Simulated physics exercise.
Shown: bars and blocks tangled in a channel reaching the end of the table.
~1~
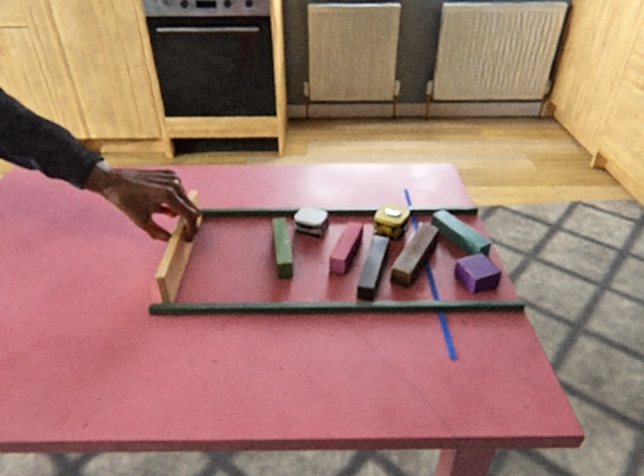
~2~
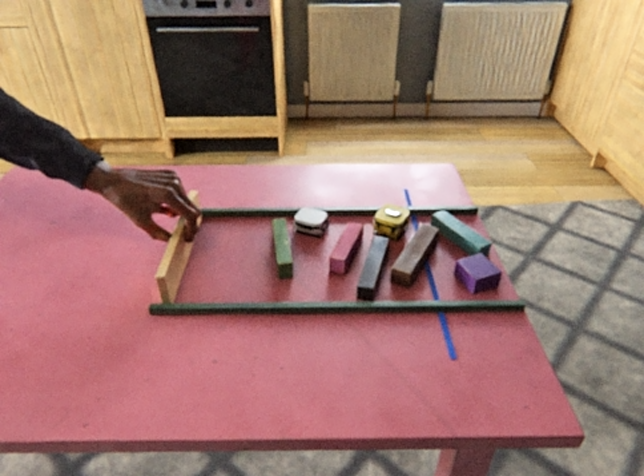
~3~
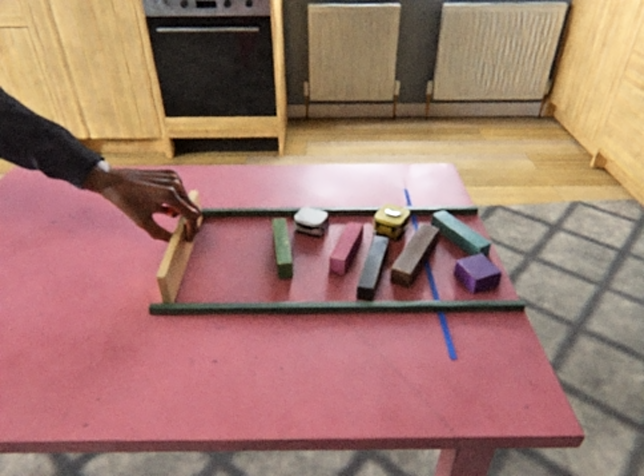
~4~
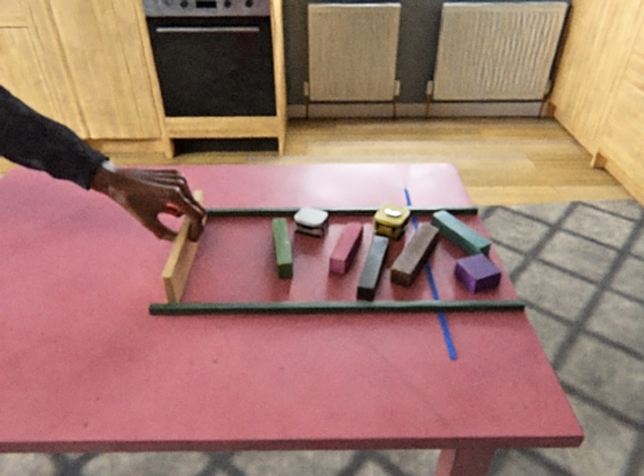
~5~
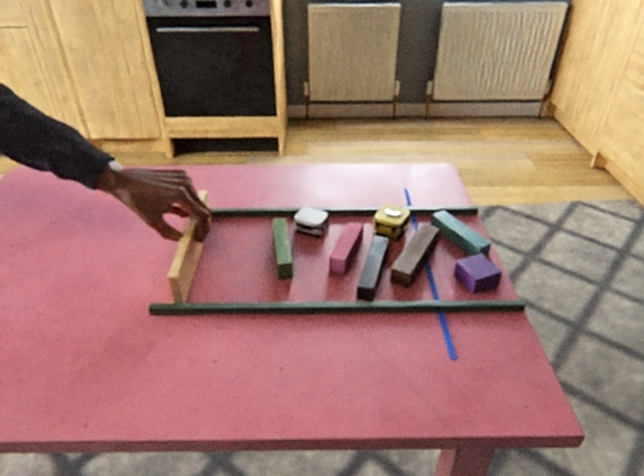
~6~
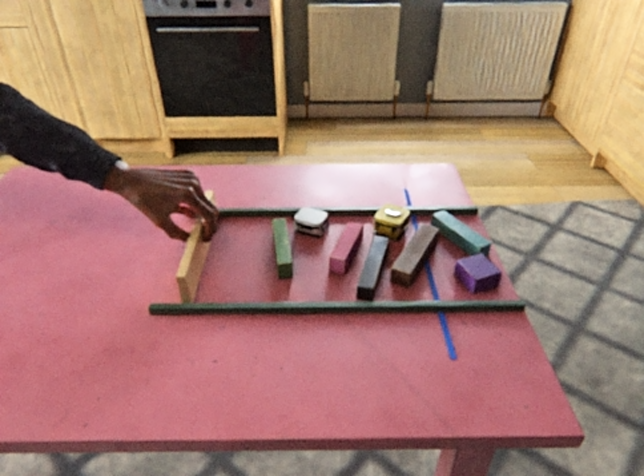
A hand slides a wooden board slightly right toward the still, colourful blocks and bars.
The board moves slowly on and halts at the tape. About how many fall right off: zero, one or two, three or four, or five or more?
I predict the tally of drops will be under three but above nought.
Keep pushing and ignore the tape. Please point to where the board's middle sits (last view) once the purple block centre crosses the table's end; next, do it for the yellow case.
Middle approx. at (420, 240), then approx. at (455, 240).
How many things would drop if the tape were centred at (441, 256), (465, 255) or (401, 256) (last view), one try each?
The counts: 2, 5 and 0.
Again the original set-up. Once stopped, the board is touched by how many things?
In contact: 2.
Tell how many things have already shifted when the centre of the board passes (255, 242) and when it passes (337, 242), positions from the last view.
The count is 0 at the first point and 4 at the second.
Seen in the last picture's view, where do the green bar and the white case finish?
In the last picture the green bar sits around (431, 247) and the white case around (429, 215).
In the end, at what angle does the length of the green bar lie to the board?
I'd say it's about 0° out of line.
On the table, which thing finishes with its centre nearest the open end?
That's the brown bar.
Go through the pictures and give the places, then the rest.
Purple block (478, 273); turquoise bar (460, 234); brown bar (416, 254); board (182, 243); tape (424, 256), in the first picture.
Turquoise bar (460, 234); white case (311, 223), in the second picture.
Brown bar (416, 254); black bar (373, 267), in the third picture.
Purple block (477, 273); board (187, 243), in the fourth picture.
Turquoise bar (460, 234); yellow case (392, 222), in the fifth picture.
Purple block (477, 273); turquoise bar (460, 234); brown bar (416, 254); board (200, 243); tape (424, 256), in the sixth picture.
Soon after, none off yet; purple block at rest near (477, 273); turquoise bar at rest near (460, 234); brown bar at rest near (416, 254).
At rest, the number that fall off is one or two; fallen, turquoise bar and purple block.
